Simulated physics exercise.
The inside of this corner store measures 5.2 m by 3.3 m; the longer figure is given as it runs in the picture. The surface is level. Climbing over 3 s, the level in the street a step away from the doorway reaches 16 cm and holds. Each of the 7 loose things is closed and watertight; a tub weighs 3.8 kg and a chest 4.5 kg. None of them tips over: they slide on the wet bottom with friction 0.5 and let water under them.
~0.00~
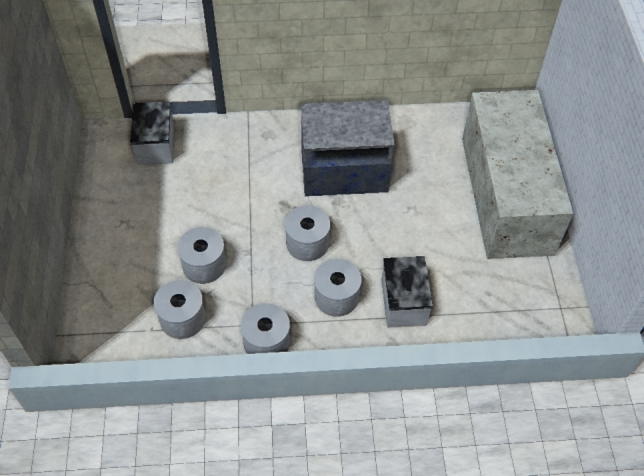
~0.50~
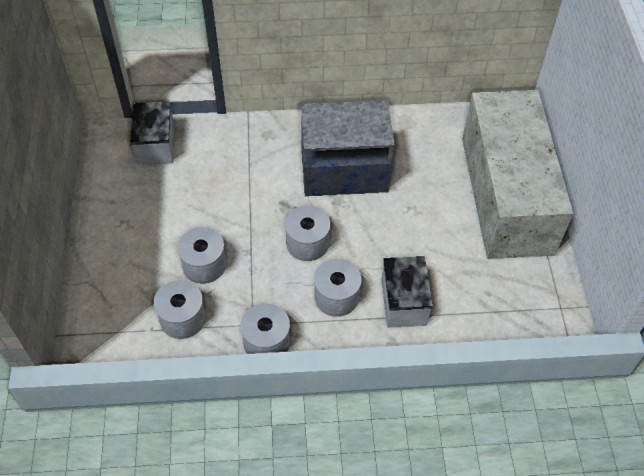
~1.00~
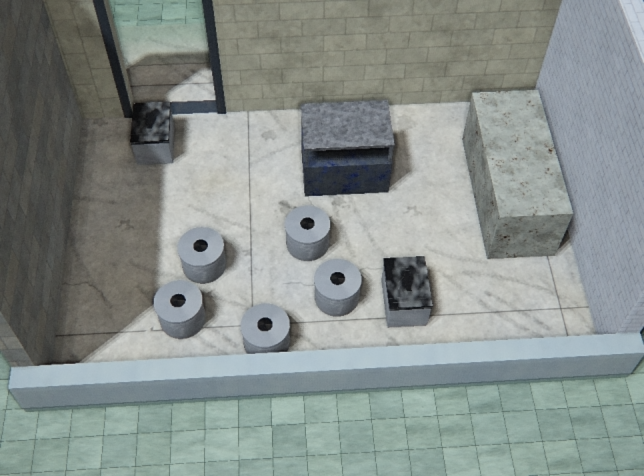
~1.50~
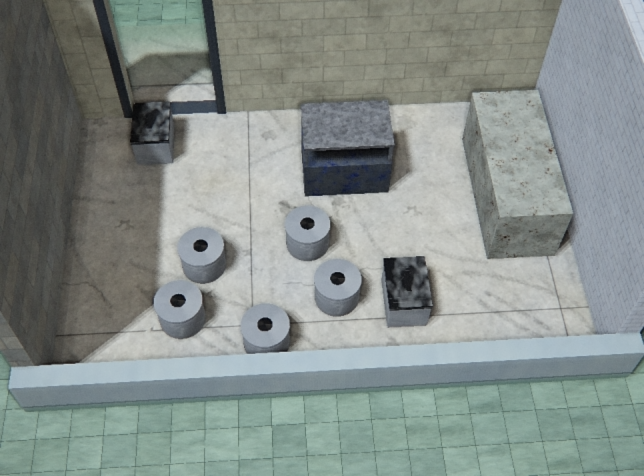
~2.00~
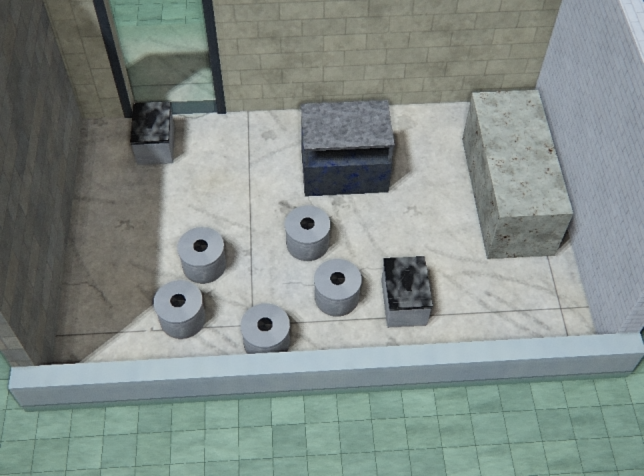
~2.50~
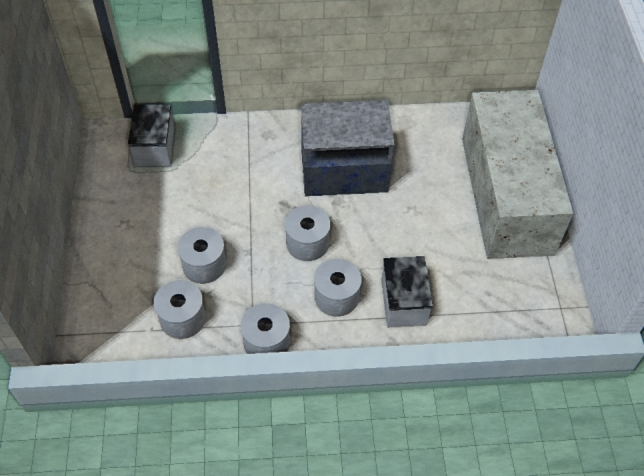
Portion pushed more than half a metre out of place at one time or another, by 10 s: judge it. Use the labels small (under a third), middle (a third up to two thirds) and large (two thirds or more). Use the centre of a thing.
Large.
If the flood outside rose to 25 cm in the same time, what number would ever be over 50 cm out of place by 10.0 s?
Result: 7.
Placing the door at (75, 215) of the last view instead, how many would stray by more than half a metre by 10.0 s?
The answer then is 5.
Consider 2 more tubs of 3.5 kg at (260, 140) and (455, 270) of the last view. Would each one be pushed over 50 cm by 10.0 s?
Order as asked: Not as far and not as far.
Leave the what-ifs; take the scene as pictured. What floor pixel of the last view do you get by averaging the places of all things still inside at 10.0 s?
Somewhere near (437, 276).
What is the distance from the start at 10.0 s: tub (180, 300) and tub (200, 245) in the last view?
Shifts: 200 cm / 200 cm.
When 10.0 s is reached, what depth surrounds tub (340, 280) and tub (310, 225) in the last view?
4 and 3 cm.
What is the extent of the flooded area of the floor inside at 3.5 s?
Near 3.0 m2 in all.
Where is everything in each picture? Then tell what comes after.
In the first frame, a chest at (151, 121), on the bottom; a tub at (338, 279), on the bottom; water covers 0.0 m2; 0 of 7 have shifted.
In the second frame, a chest at (151, 121), on the bottom; a tub at (338, 279), on the bottom; 0.0 m2 under water; 0 of 7 have shifted.
In the third frame, a chest at (151, 121) rests on the ground; a tub at (338, 279) rests on the ground; water covers 0.0 m2; 0 of 7 have shifted.
In the fourth frame, a chest at (151, 121), on the bottom; a tub at (338, 279), on the bottom; water covers 0.0 m2; 0 of 7 have shifted.
In the fifth frame, a chest at (151, 121) rests on the ground; a tub at (338, 279), on the bottom; 0.0 m2 under water; 0 of 7 have shifted.
In the sixth frame, a chest at (150, 124) rests on the ground, 3 cm from its start; a tub at (338, 279) rests on the ground; 0.3 m2 under water; 0 of 7 have shifted.
After 3.5 s 1 of 7 are over 50 cm from their spots; 0 afloat.
After 4.5 s 1 of 7 are over 50 cm from their spots; 1 afloat.
After 7.0 s 3 of 7 are over 50 cm from their spots; 4 afloat.
After 10.0 s 7 of 7 are over 50 cm from their spots, and 7 have been at some point; 7 afloat.
